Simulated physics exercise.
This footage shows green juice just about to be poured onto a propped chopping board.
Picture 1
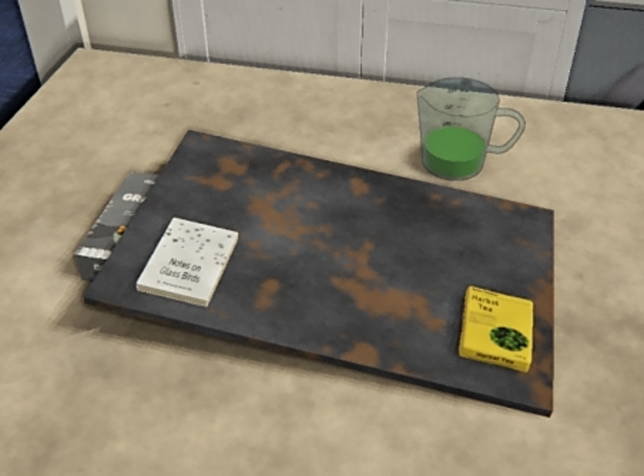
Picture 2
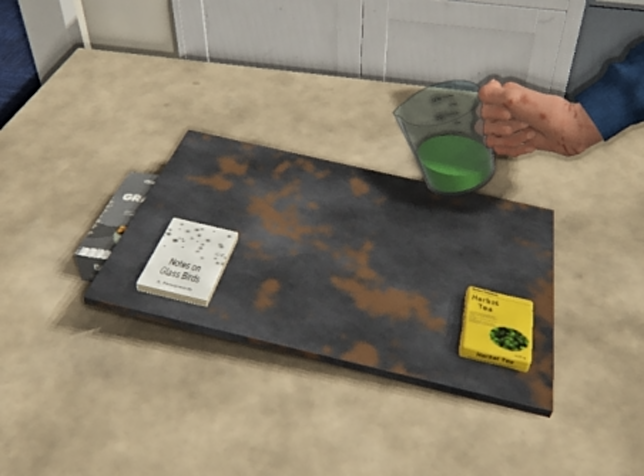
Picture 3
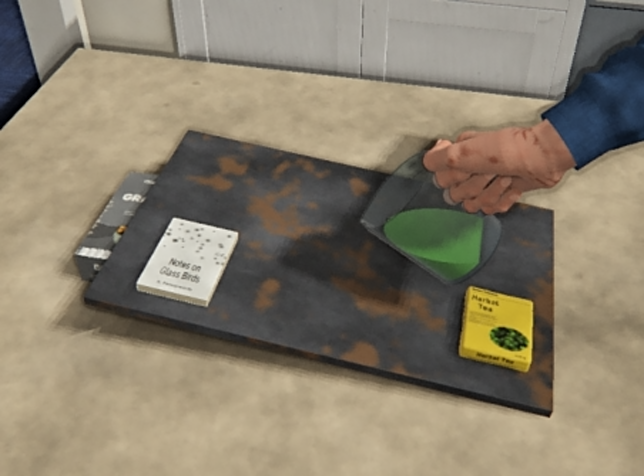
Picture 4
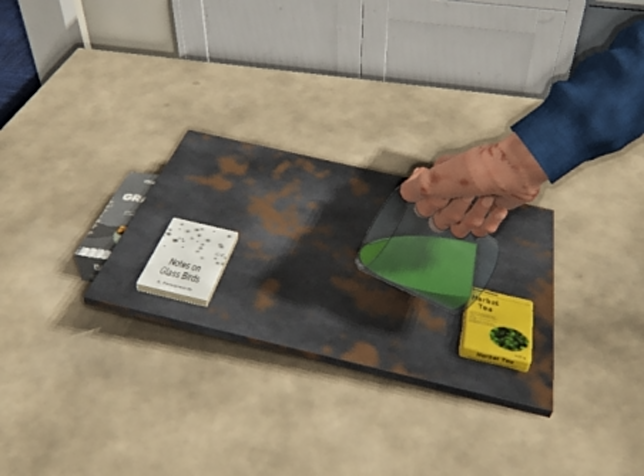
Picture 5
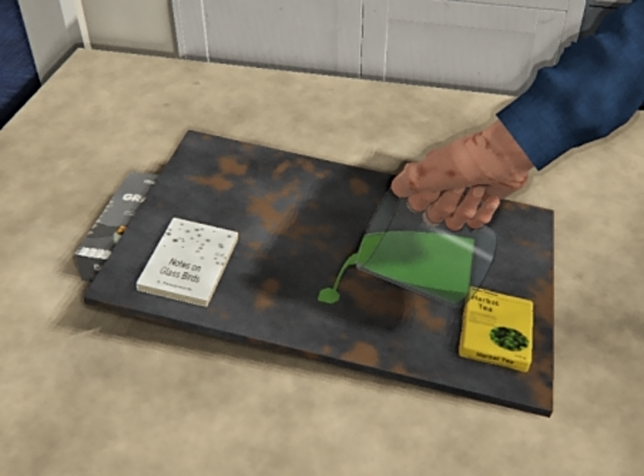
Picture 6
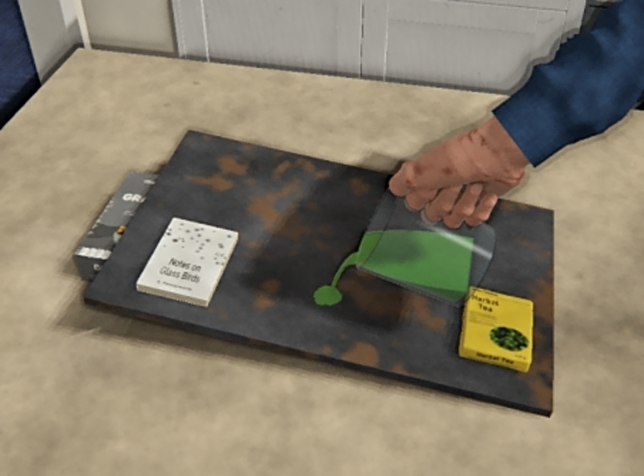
On a kitchen counter, a hand lifting a jug of green juice over a dark propped board, tilting it and beginning to pour.
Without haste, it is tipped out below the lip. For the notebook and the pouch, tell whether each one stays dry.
Notebook: Stays dry; pouch: Gets wet.
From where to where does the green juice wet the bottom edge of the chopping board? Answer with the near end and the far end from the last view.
The wet stretch lies between (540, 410) and (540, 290).
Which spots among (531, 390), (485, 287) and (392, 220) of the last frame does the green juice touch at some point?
The first is in the puddle; the next in the puddle; the last clear of it.
Next, it runs down to the right; the notebook is clear of it; the pouch is clear of it.
After that, it runs down to the right and off the end; the notebook is clear of it; the pouch is in it.
Finally, it runs down to the right and off the end; the notebook is clear of it; the pouch is in it.
